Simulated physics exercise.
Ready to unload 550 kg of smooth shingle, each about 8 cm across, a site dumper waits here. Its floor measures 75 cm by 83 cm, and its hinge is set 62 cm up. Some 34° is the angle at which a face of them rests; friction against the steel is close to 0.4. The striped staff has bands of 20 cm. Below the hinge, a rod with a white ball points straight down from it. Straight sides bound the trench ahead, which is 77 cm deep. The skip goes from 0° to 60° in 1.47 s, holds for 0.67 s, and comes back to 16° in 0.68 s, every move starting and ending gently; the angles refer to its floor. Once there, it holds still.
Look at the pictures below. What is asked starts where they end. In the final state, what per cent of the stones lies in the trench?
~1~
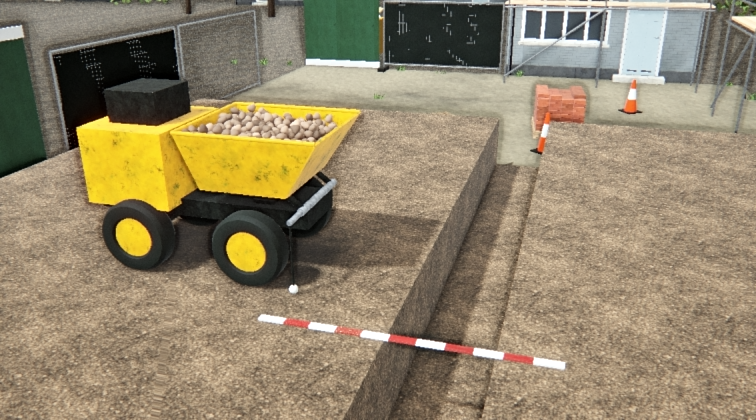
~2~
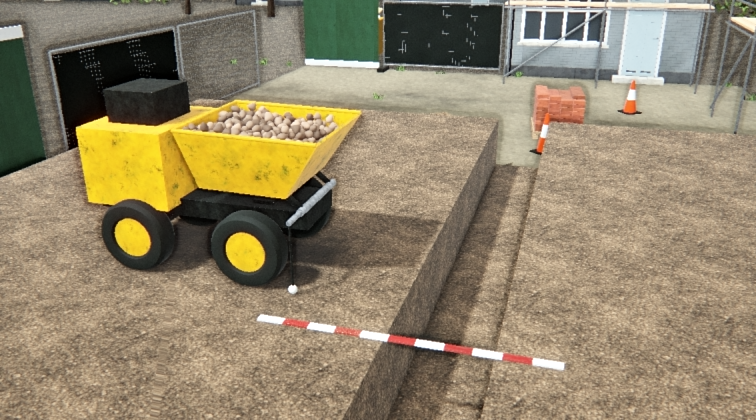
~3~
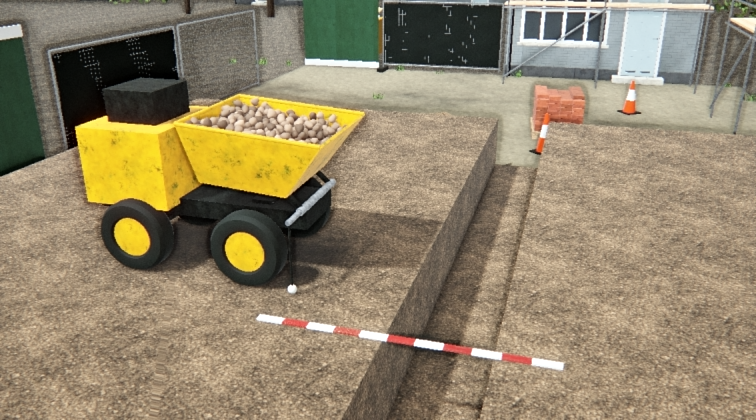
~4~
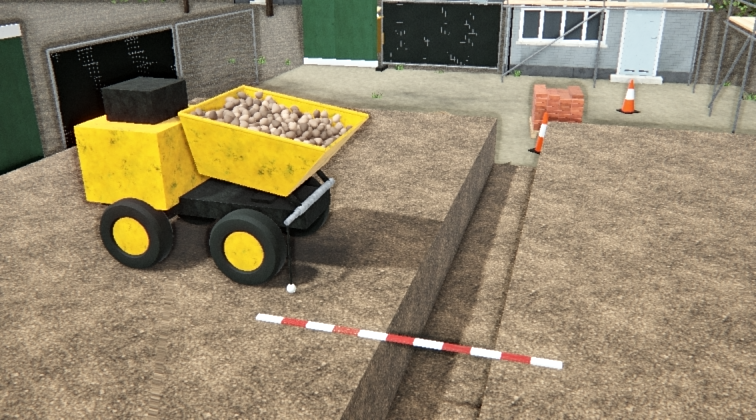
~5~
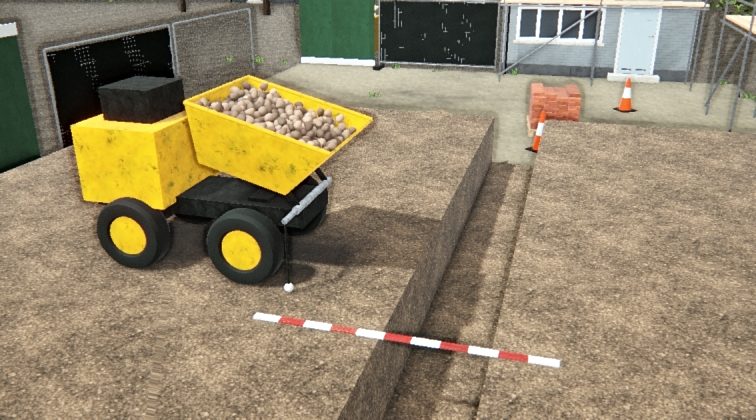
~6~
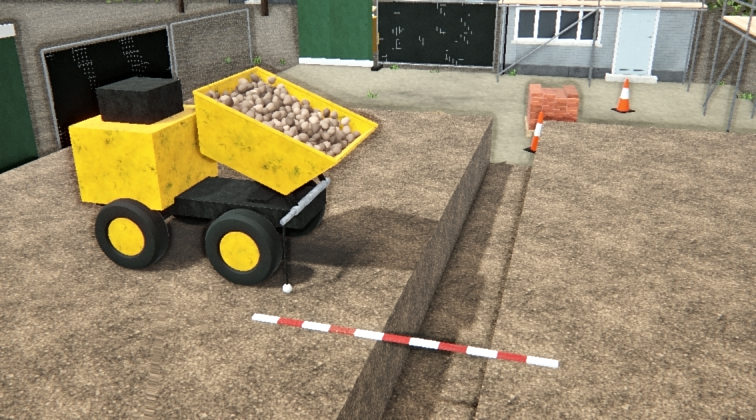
Roughly 55 per cent lies there.
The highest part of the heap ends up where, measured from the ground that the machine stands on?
Some 8 cm above that level.
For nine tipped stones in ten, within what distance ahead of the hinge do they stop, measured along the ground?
Roughly 160 centimetres ahead of it along the ground.
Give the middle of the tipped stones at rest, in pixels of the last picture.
Somewhere around (455, 352) in the last picture.
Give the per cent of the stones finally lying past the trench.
About 0%.
A little later the floor is at 51°; 100 % in the skip; the foremost stones are at (365, 174).
Then the floor is at 60°; 85 % in the skip, 7 % short of the trench, 7 % in the trench; the foremost stones are at (438, 296).
Later still the floor is at 16°; 40 % in the skip, 7 % short of the trench, 53 % in the trench; the foremost stones are at (497, 350).
In the end the floor is at 16°; 40 % in the skip, 6 % short of the trench, 53 % in the trench; the foremost stones are at (496, 353).
